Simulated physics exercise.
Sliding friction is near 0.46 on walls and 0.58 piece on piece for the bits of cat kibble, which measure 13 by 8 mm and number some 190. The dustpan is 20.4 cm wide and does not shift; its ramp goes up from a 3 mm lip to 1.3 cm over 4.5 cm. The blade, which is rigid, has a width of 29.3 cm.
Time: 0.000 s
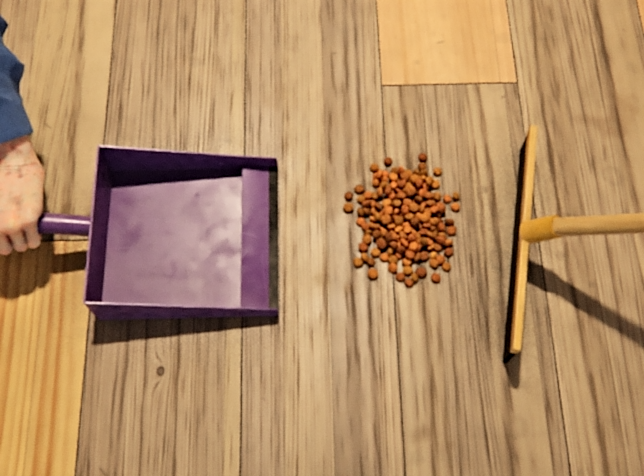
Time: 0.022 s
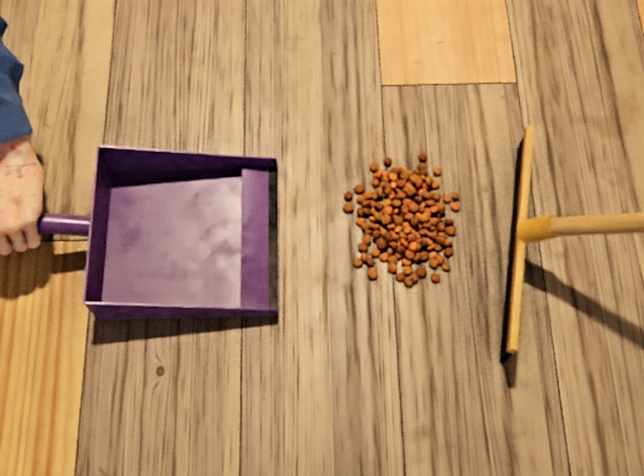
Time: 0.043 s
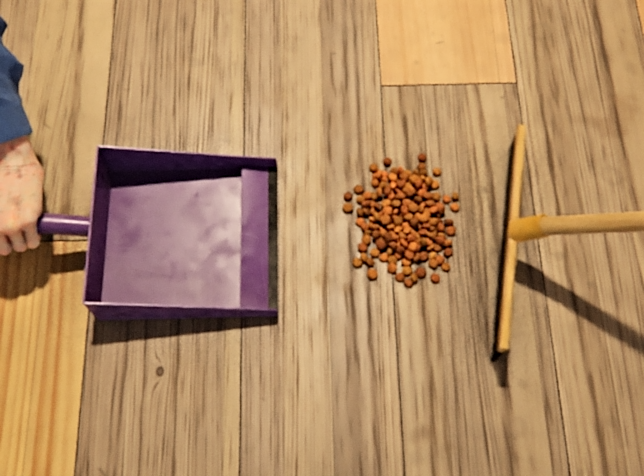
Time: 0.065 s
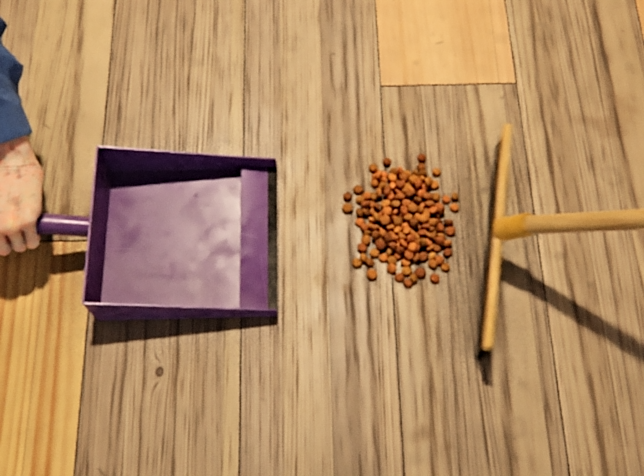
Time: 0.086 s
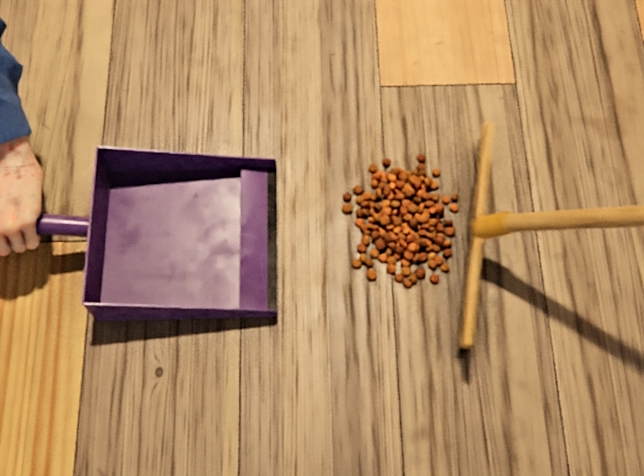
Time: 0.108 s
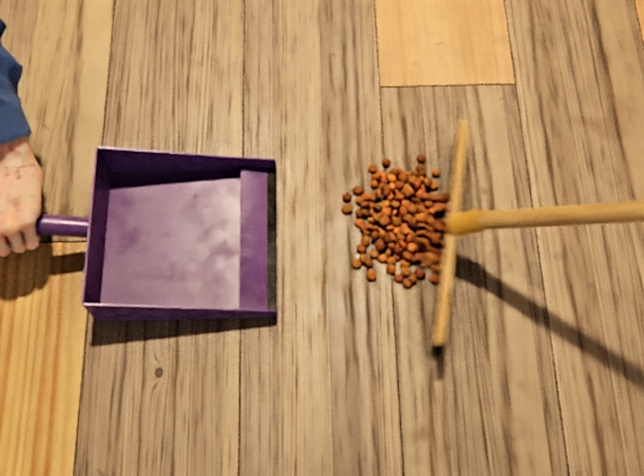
On a wooden floor, a wooden blade slides left into a pile of brown pellets.
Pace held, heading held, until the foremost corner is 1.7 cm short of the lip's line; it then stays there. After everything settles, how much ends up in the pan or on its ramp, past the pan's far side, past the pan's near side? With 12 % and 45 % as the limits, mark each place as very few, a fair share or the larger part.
My call: Pan: The larger part; far side: A fair share; near side: Very few.
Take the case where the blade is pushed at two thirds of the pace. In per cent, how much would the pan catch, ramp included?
In that case roughly 30 percent.
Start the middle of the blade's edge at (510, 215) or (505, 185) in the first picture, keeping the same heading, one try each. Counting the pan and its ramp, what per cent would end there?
Close to 50 in a hundred, then close to 50 in a hundred.
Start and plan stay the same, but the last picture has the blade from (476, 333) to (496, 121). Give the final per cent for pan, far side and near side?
That ends as pan 25, far 40, and near 0.
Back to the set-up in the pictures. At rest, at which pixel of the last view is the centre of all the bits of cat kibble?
I'd say roughly (239, 191).
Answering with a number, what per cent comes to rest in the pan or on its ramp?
Near 50 in every hundred.
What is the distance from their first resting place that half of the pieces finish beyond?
It comes to some 24 cm.
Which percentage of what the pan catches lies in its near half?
I'd put it near 30 per cent.
Then, at 0.18 s, middle of the blade 11 cm from the lip; 0 % over the lip, far side 10 %, near side 0 %.
After 0.23 s, middle of the blade 6 cm from the lip; 0 % over the lip, far side 20 %, near side 0 %.
After 0.43 s, middle of the blade 4 cm from the lip; 50 % over the lip, far side 25 %, near side 0 %.
At rest (1.4 s), pan 50 %, far side 25 %, near side 0 %, in front of the lip or behind the blade 25 %.
